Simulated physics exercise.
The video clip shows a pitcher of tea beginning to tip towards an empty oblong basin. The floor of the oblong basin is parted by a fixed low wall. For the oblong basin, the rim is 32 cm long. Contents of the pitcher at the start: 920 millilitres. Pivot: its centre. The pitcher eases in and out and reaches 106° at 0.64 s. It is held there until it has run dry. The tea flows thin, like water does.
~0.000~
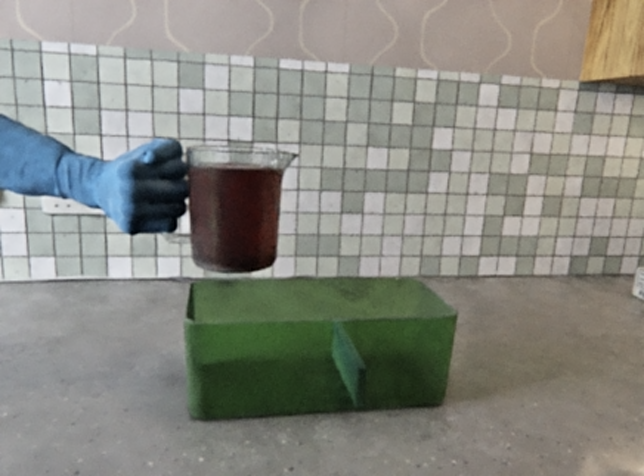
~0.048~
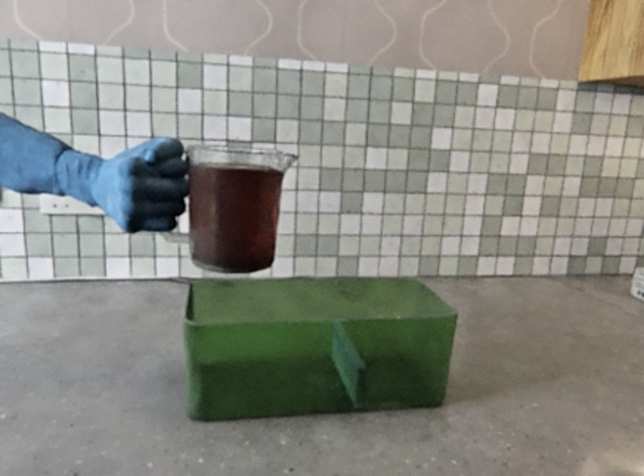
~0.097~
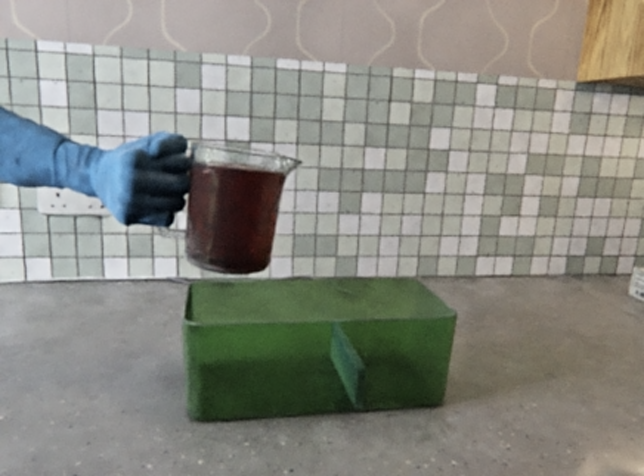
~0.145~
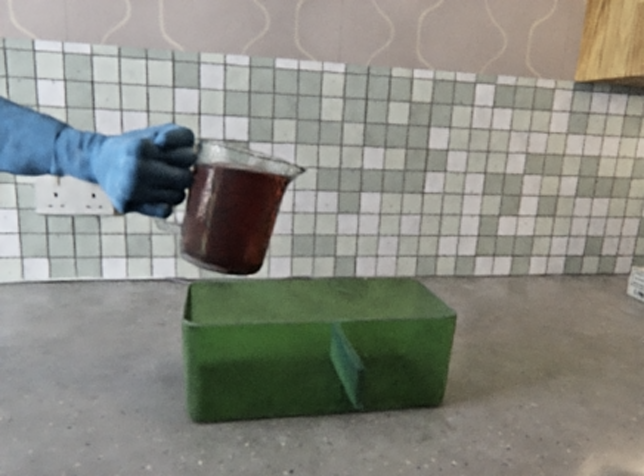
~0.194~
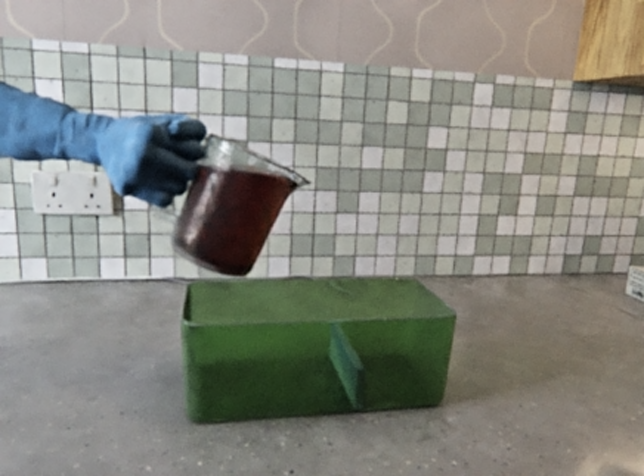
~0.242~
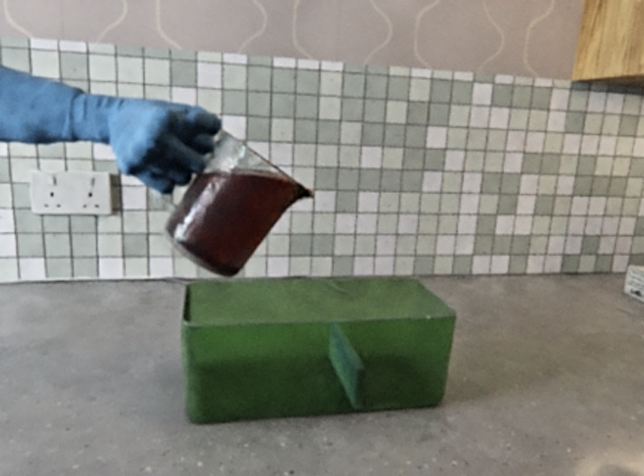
A blue-gloved hand holding a glass pitcher of dark reddish-brown liquid, gradually tilting it rightward above a green oblong basin.
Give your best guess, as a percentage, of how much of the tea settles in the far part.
I would say 19 per cent of it settles there.
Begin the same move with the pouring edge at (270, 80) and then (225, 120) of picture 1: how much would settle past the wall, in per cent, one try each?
I'd expect close to 5 per cent and then close to 5 per cent.
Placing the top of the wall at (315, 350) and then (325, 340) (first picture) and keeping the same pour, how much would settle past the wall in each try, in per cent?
85 per cent first, 60 per cent second.
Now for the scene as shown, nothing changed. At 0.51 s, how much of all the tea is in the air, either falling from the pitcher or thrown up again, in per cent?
Close to 20 in a hundred.
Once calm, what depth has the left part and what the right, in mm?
26 mm left, 12 mm right.
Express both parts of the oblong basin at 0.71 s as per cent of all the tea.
Near 54 on the left, 18 on the right.
Then, 0.51 s in, the tilt is 96° and 60 per cent is still to pour, 9 is left of the wall and 12 right of it.
Then, 0.71 s in, the tilt is 106° and 17 per cent is still to pour, 54 is left of the wall and 17 right of it.
Then, 0.92 s in, the tilt is 106° and 3 per cent is still to pour, 73 is left of the wall and 18 right of it.
Then, 1.14 s in, the tilt is 106° and 0 per cent is still to pour, 79 is left of the wall and 19 right of it.
Finally, 79 per cent lies left of the wall, 19 right of it and 2 outside.
